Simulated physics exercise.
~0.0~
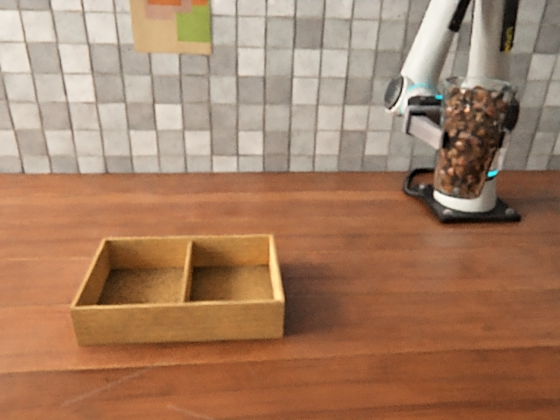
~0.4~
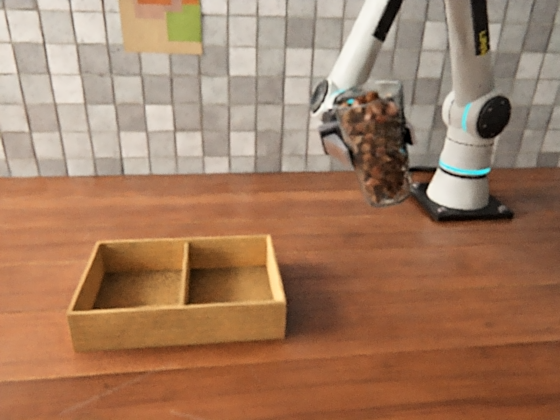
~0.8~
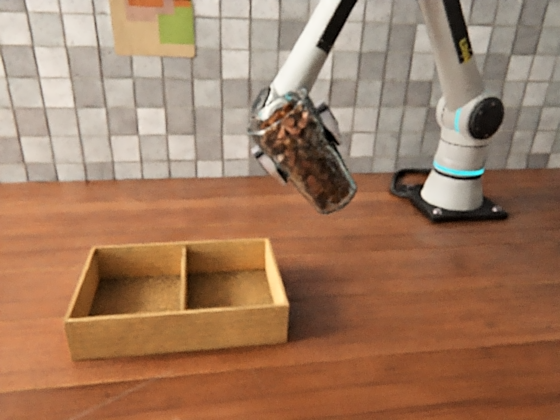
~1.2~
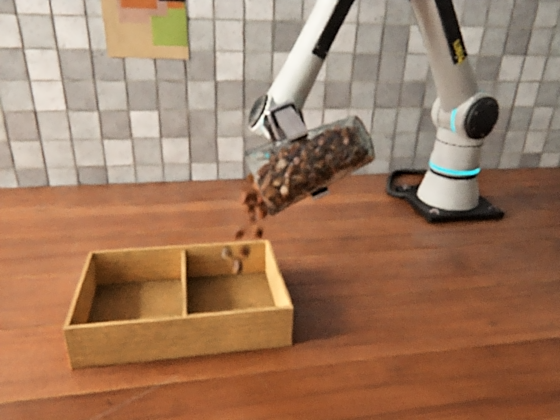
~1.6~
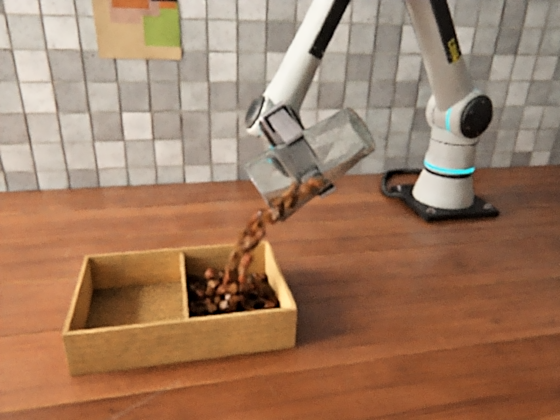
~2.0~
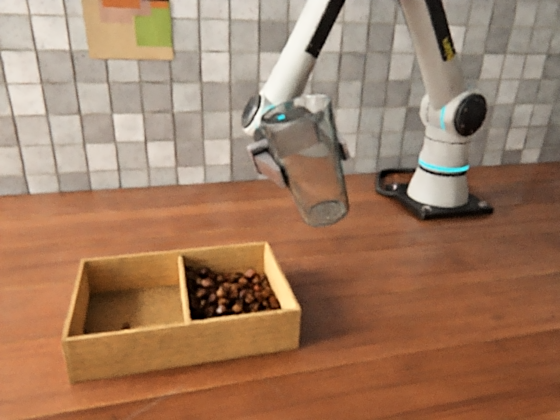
A robot arm tips a clear tumbler, pouring brown pellets into a wooden box's right compartment.
